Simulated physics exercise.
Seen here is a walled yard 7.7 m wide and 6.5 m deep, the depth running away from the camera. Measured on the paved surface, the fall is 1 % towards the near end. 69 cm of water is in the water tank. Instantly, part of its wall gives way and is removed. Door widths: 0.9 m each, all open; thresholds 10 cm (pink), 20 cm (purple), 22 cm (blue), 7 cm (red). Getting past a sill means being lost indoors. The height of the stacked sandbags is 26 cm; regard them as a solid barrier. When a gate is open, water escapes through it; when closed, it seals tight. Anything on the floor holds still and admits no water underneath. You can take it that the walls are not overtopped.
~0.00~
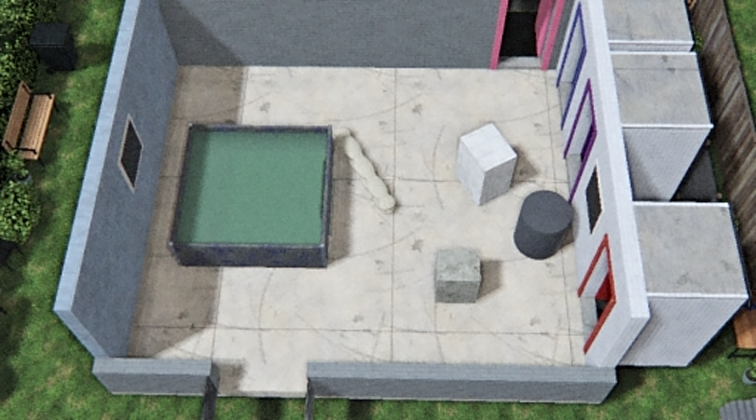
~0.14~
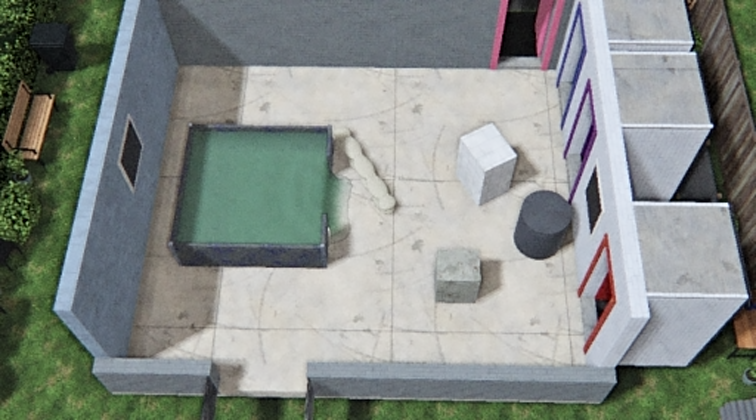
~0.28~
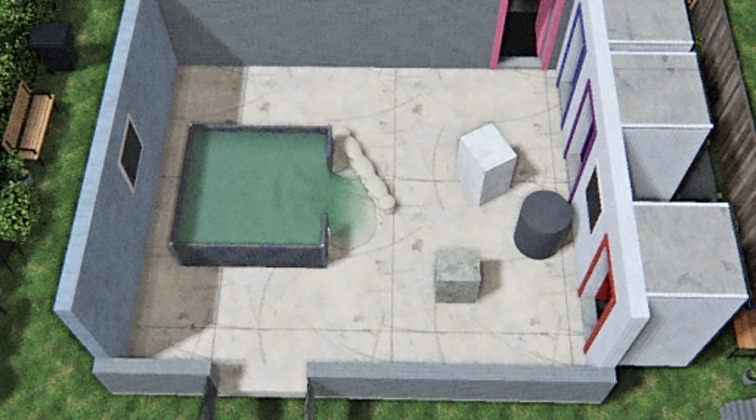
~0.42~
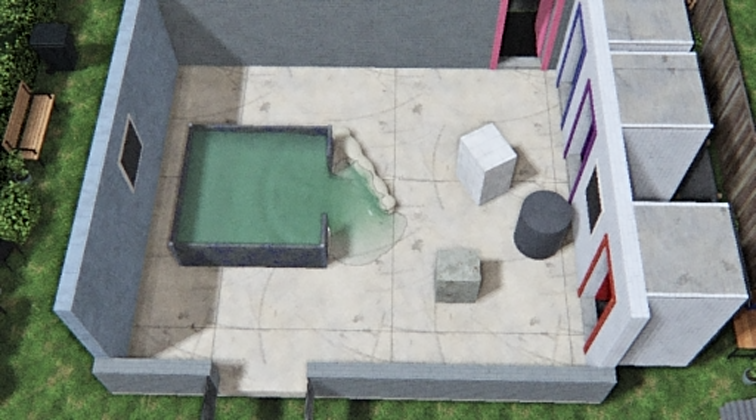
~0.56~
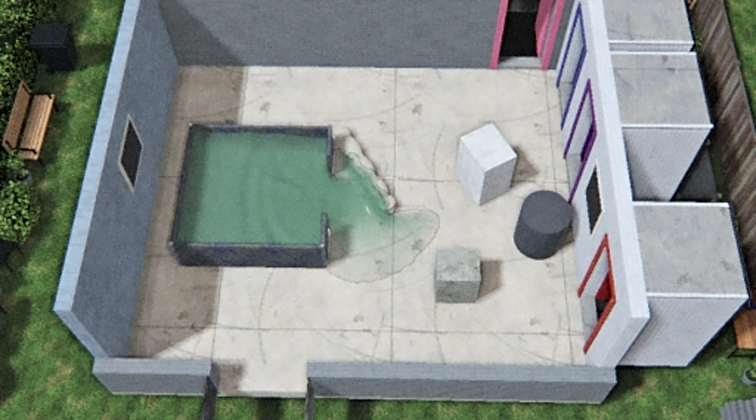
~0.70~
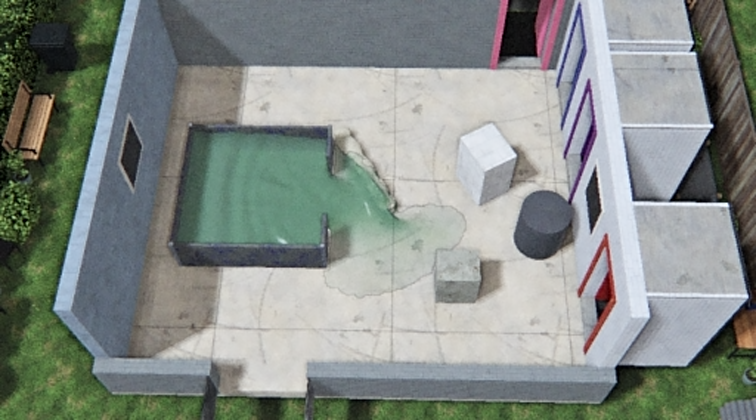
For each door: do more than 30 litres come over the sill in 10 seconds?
In the end the pink door never tops the limit. The purple door never tops the limit. The blue door never tops the limit. The red door tops the limit.
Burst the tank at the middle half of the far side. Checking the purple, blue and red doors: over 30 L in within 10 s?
Log - purple: Threshold not reached, blue: Threshold not reached, red: Threshold not reached.
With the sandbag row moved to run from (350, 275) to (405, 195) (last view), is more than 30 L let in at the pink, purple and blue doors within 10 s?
Result: Pink door beyond the limit; purple door inside the limit; blue door inside the limit.
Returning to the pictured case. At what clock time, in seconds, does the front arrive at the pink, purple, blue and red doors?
Pink 3.2 s, purple 2.2 s, blue 3.0 s, red 1.6 s.
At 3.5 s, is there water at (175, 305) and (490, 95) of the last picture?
I'd say spared, then drenched.
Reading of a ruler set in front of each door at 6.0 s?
In cm: Pink 8, purple 6, blue 9, red 20.
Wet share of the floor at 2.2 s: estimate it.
Wet share: Near 45 percent.
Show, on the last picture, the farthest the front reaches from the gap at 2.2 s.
That's around (583, 372) in the last picture.
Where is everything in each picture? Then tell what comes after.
The first picture shows the water tank at (254, 186) is whole and still, 69 cm deep.
In the second picture, water pours out at (326, 199) and has run 0.7 m, to (339, 238); typically 10 cm deep outside, 69 cm at the water tank's back.
In the third picture, the front is at (369, 233), 0.9 m from the gap at (327, 200); 1.0 m2 of floor is under water; 69 cm left at the back of the water tank.
In the fourth picture, water pours out at (327, 201) and has run 1.4 m, to (402, 222); typically 14 cm deep outside, 69 cm at the water tank's back.
In the fifth picture, water pours out at (327, 201) and has run 2.0 m, to (432, 231); typically 7 cm deep outside, 69 cm at the water tank's back.
In the sixth picture, the front is at (459, 231), 2.4 m from the gap at (327, 200); 3.6 m2 of floor is under water; 68 cm left at the back of the water tank.
After 1.4 s water covers 20 % of the floor and is deepest (52 cm) near (370, 198); pink door not reached, purple door not reached, blue door not reached, red door not reached.
After 2.2 s water covers 45 % of the floor and is deepest (50 cm) near (370, 198); pink door not reached, purple door 4 cm at the sill, 0 L in, blue door not reached, red door 14 cm at the sill, 3 L in.
After 3.5 s water covers 70 % of the floor and is deepest (32 cm) near (360, 198); pink door 4 cm at the sill, 0 L in, purple door 7 cm at the sill, 0 L in, blue door 8 cm at the sill, 0 L in, red door 23 cm at the sill, 66 L in.
After 6.0 s water covers 80 % of the floor and is deepest (24 cm) near (430, 379); pink door 8 cm at the sill, 2 L in, purple door 6 cm at the sill, 0 L in, blue door 9 cm at the sill, 0 L in, red door 20 cm at the sill, 269 L in.
After 10.0 s water covers 95 % of the floor and is deepest (16 cm) near (573, 382); pink door 7 cm at the sill, 3 L in, purple door 8 cm at the sill, 0 L in, blue door 6 cm at the sill, 0 L in, red door 14 cm at the sill, 413 L in.
